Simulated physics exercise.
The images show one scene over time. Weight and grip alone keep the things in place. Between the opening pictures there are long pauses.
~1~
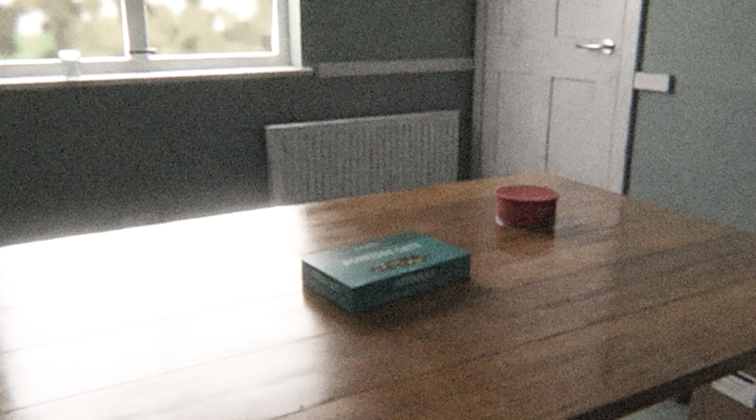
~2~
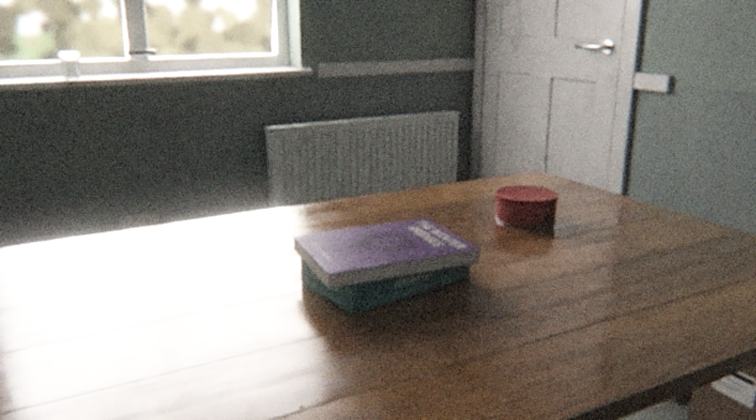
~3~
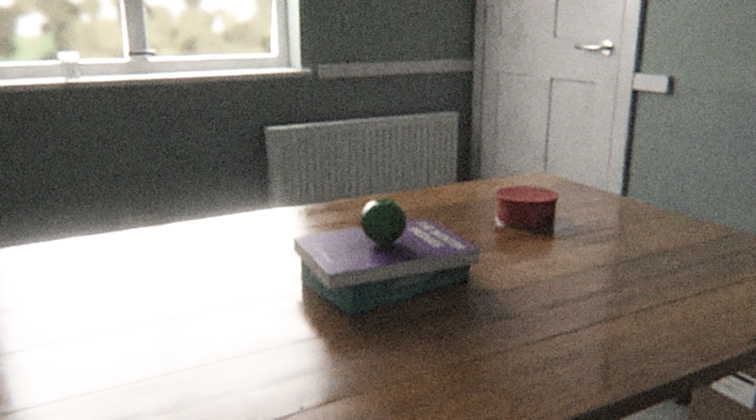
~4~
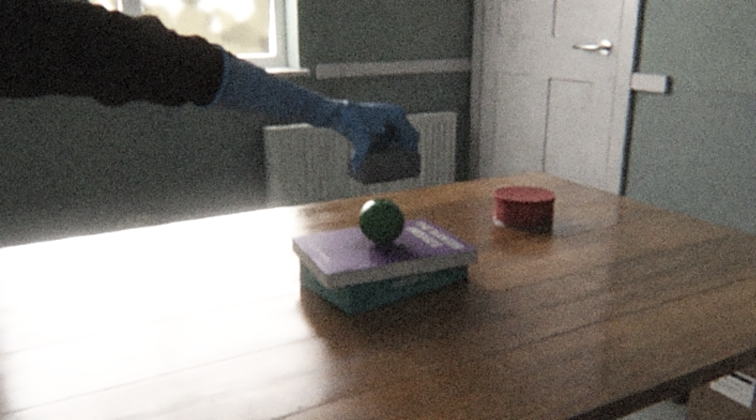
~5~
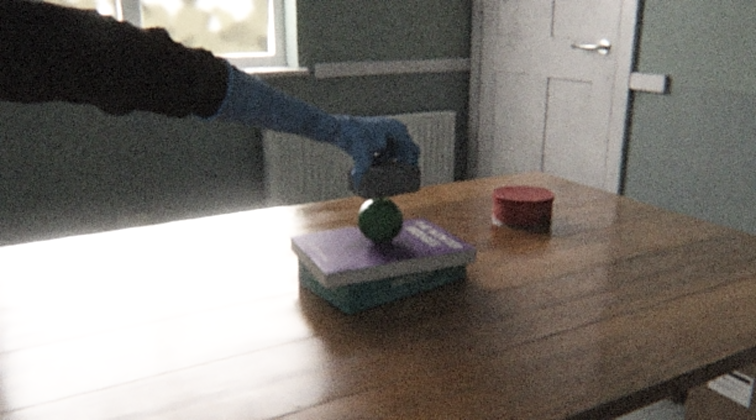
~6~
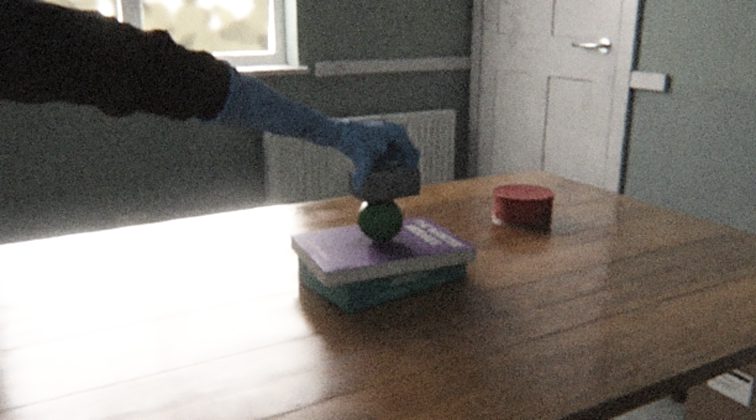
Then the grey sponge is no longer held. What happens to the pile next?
The pile fails to rest steadily.
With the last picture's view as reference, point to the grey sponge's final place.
Around (433, 202).
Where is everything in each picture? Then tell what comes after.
The last thing is not in view yet; turquoise packet (386, 267), in the first picture.
The last thing is not in view yet; purple book (384, 249), in the second picture.
The last thing is not in view yet, in the third picture.
Coming down; grey sponge (383, 165); purple book (382, 250), in the fourth picture.
Coming down; grey sponge (384, 179), in the fifth picture.
In place under the hand; grey sponge (384, 183); purple book (381, 247), in the sixth picture.
Then, 0.30 s on from there, grey sponge turned 37° from how it was put near (399, 189).
Then, 0.50 s on from there, grey sponge now fallen.
Then, 0.90 s on from there, nothing new.
Then, 2.00 s on from there, grey sponge resting near (433, 202).
In the end, fallen, grey sponge; the other 4 unmoved. At the end, from the last picture's camera, grey sponge near (433, 202). The pile comes apart.
